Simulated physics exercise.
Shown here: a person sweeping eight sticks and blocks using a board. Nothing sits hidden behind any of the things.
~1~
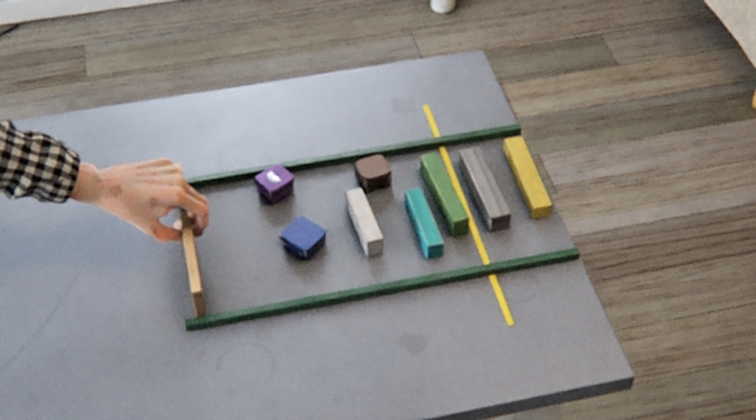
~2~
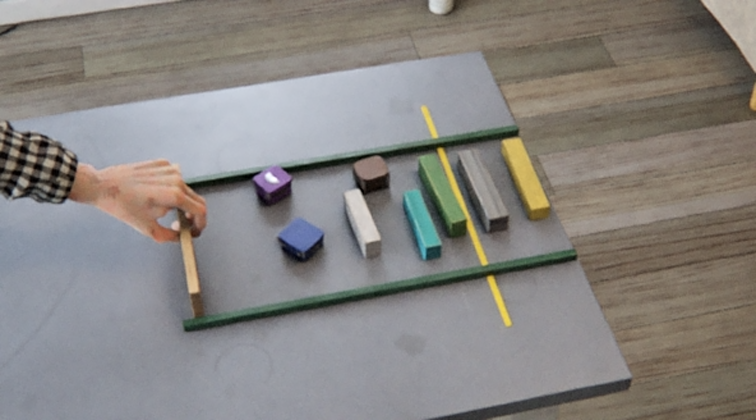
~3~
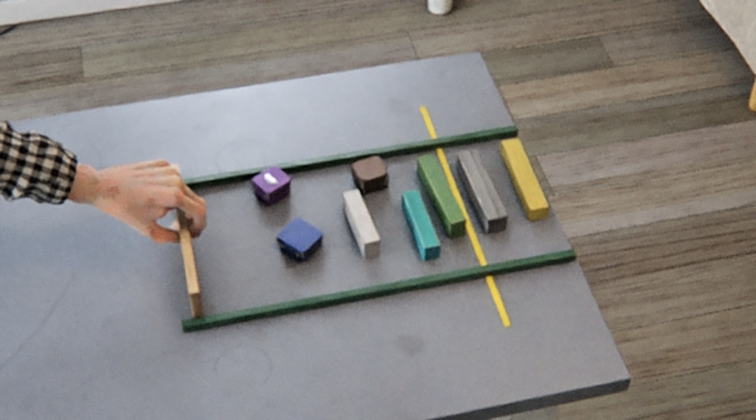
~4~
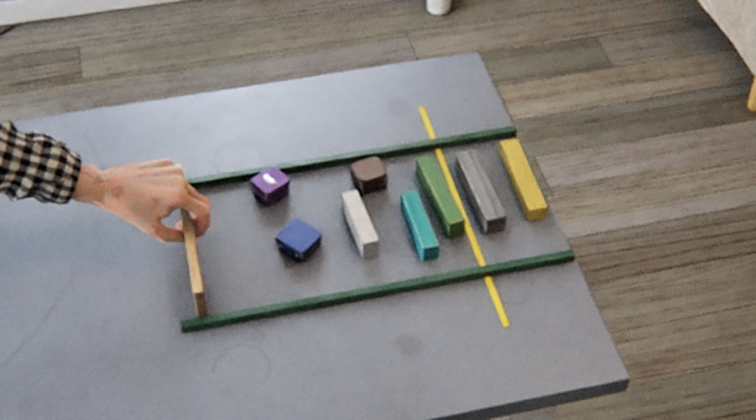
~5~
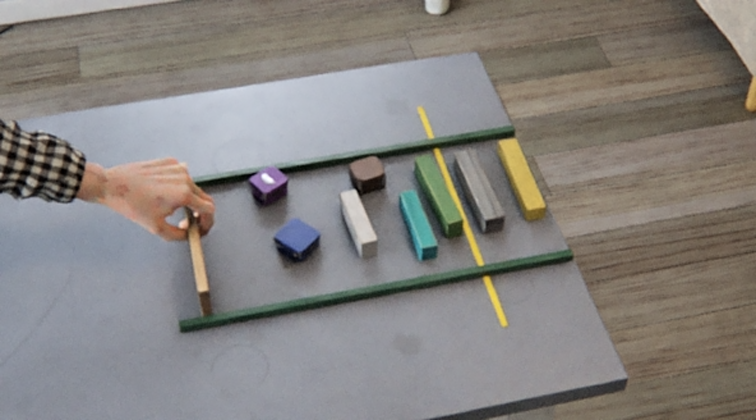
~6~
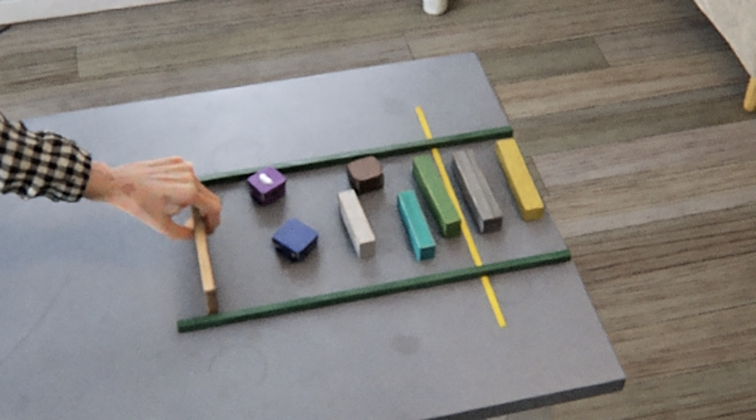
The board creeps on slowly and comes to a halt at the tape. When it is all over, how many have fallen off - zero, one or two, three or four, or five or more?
By then one or two have fallen off.
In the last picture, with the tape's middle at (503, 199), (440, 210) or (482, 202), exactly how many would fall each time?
In order, the counts are 5, 1 and 3.
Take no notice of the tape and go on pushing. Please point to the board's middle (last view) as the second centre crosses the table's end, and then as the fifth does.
First: Around (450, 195). Next: Around (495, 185).
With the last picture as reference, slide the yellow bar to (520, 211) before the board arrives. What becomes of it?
If so, it ends up falling.
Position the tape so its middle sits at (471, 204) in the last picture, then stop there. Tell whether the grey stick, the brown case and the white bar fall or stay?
One by one: The grey stick topples, the brown case holds its spot, the white bar holds its spot.
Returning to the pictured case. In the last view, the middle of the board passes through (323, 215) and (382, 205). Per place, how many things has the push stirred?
Counts: 3 / 6.
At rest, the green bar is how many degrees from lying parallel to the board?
It works out to near 5°.
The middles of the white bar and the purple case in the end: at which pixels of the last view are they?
Roughly (498, 202), and the other roughly (456, 161).
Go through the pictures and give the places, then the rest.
In the first picture, yellow bar (527, 177); grey stick (484, 189); green bar (444, 194); board (189, 238); tape (464, 205).
In the second picture, grey stick (482, 190); purple case (273, 186).
In the third picture, green bar (441, 196); board (186, 239).
In the fourth picture, yellow bar (523, 179); turquoise stick (420, 225).
In the fifth picture, grey stick (478, 191); blue case (298, 241).
In the sixth picture, yellow bar (519, 179); grey stick (476, 191); green bar (436, 196); board (200, 236); tape (457, 207).
Early on, none off yet; yellow bar at rest near (519, 179); grey stick at rest near (476, 191); green bar at rest near (436, 196).
A while later, none off yet; yellow bar at rest near (520, 179); grey stick travelled a little near (502, 187); green bar travelled a little near (481, 186).
Finally, the number that fall off is one or two; lost, grey stick and yellow bar.
